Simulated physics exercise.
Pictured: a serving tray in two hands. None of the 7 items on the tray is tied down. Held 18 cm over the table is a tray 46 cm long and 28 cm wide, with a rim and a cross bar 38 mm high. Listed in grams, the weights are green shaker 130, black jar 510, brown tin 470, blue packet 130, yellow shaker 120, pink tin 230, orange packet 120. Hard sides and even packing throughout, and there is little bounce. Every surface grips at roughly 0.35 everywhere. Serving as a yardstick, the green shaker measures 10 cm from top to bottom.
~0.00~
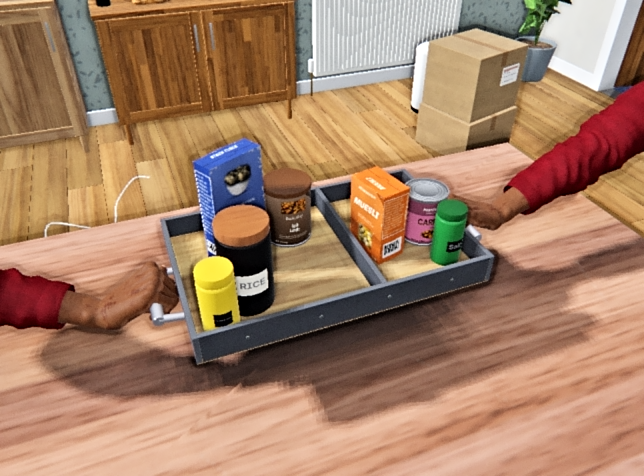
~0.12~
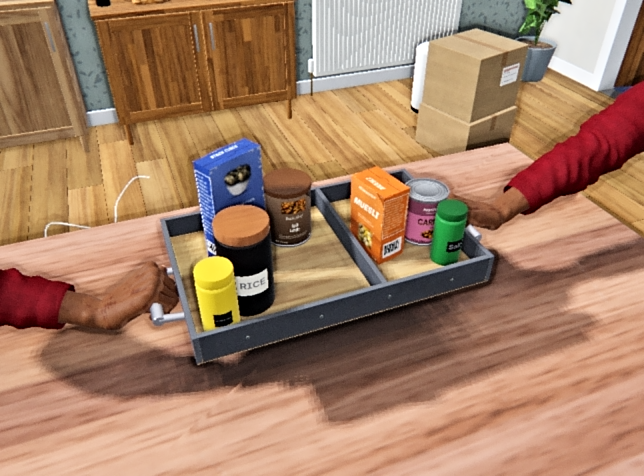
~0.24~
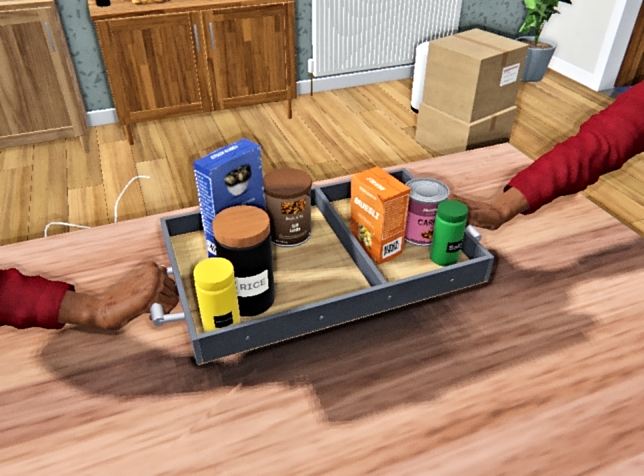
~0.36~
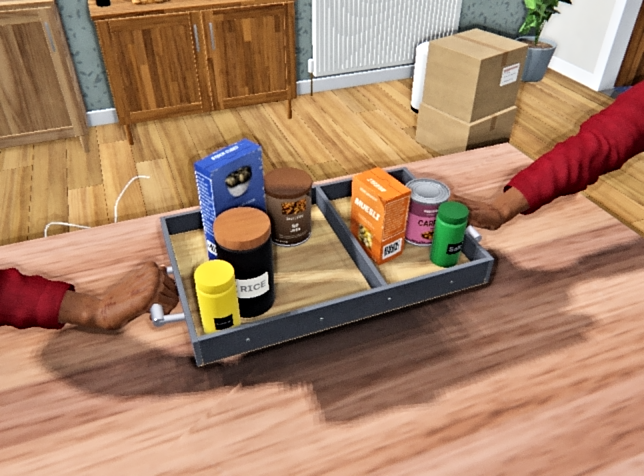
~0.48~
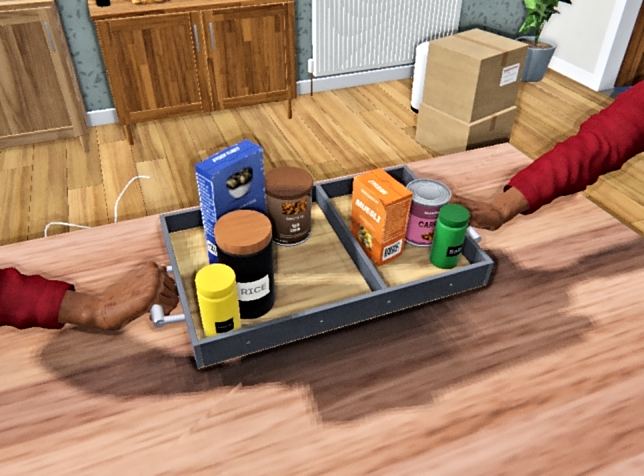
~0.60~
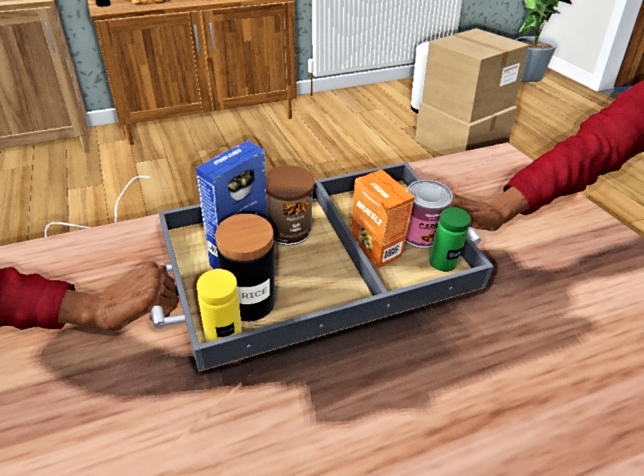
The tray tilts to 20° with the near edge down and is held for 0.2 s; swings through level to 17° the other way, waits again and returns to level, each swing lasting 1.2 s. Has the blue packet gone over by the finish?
Yes, it has gone over.
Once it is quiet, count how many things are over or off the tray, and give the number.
The number here is 1.
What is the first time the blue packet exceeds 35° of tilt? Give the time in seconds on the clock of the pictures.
I'd put it at some 3.5 s.
By 1.50 s, tray at 20°, near edge down; blue packet rocked 29° off its seat near (256, 243); black jar 4 cm from its spot; orange packet 2 cm from its spot.
By 2.50 s, tray at 15°, far edge down; blue packet rocked 29° off its seat near (245, 217); orange packet 5 cm from its spot; black jar 4 cm from its spot.
By 3.70 s, tray at 4°, far edge down; blue packet now off the tray; orange packet 5 cm from its spot; black jar 4 cm from its spot.
When it is over (4.5 s), off the tray and tipped over, blue packet; the other 6 within 5 cm of the start. In the last view, blue packet near (221, 269).
